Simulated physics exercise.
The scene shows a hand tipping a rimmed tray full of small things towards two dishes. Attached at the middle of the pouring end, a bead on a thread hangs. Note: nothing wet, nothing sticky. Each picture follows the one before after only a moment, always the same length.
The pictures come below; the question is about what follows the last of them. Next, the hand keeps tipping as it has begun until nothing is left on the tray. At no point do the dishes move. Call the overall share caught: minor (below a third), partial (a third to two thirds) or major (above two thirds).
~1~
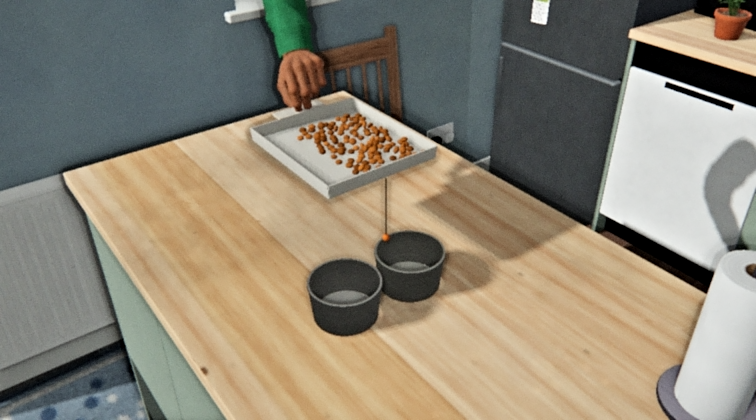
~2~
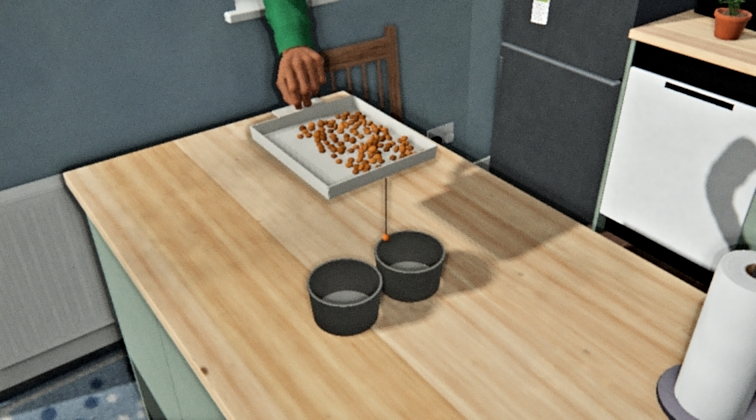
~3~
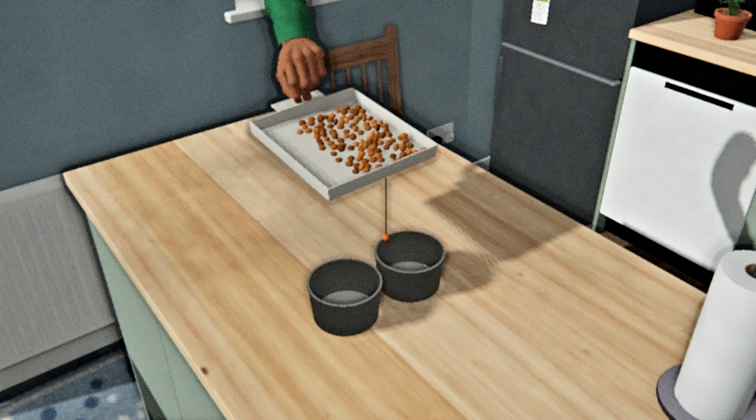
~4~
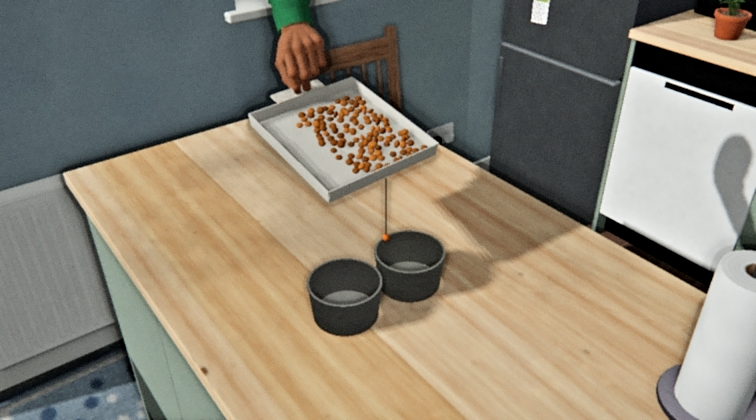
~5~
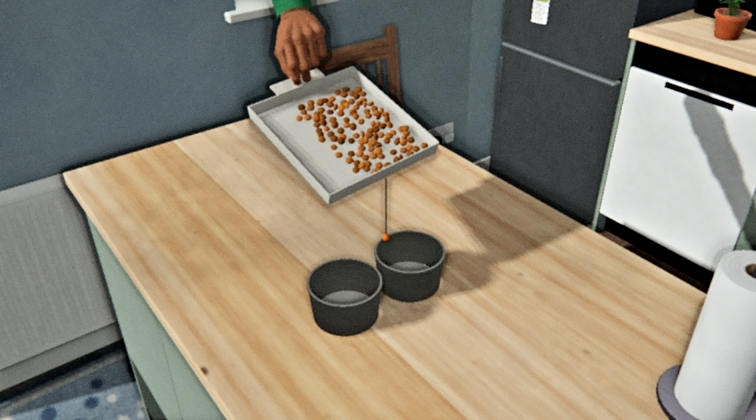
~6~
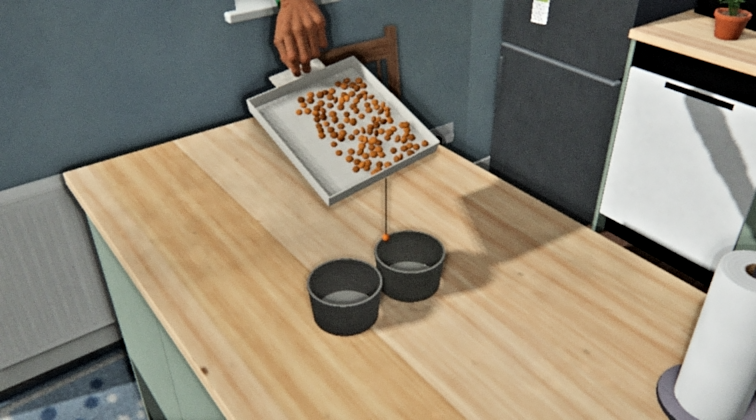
Major - above two thirds.
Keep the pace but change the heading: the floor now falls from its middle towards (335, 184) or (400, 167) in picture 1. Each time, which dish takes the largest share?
Tries in order: The one to the left, the one to the right.
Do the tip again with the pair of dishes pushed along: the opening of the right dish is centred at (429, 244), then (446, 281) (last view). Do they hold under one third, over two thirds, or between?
First attempt: Beyond two thirds; second attempt: Less than a third.
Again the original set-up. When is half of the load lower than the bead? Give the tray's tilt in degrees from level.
Roughly 105°.
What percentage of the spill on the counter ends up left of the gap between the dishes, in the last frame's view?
Estimate: About 50 percent.
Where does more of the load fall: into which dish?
The left side.
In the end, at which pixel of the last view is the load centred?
Near pixel (350, 305).
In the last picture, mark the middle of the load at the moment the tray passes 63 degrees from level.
I'd put the middle close to (363, 172).
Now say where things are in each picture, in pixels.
The first frame shows corners of the pouring end (328, 186) and (436, 145), level; middle of the load (353, 141), bits of cat kibble; left dish (366, 314); right dish (431, 281); bead on its thread (386, 237).
The second frame shows corners of the pouring end (328, 186) and (436, 145), level; middle of the load (353, 140).
The third frame shows corners of the pouring end (329, 188) and (436, 144), tipped barely, lowest at the left corner; middle of the load (353, 137).
The fourth frame shows corners of the pouring end (329, 191) and (437, 143), tipped a little, lowest at the left corner; middle of the load (353, 132).
The fifth frame shows corners of the pouring end (329, 194) and (437, 142), tipped clearly, lowest at the left corner; middle of the load (353, 127).
The sixth frame shows corners of the pouring end (329, 196) and (438, 141), tipped clearly, lowest at the left corner; middle of the load (353, 122); left dish (366, 314); right dish (431, 281).
Just after the last frame, tray tipped steeply; almost all on the tray; just a few in the air.
A moment on, tray tipped right over; roughly half on the tray; roughly a third in the left dish; just a few in the right dish; about a tenth outside both; about a tenth in the air.
Further on, tray tipped past a quarter turn; the larger part in the left dish; about a tenth in the right dish; about a tenth outside both; just a few in the air.
When it is over, tray tipped past a quarter turn; the larger part in the left dish; about a tenth in the right dish; about a tenth outside both.
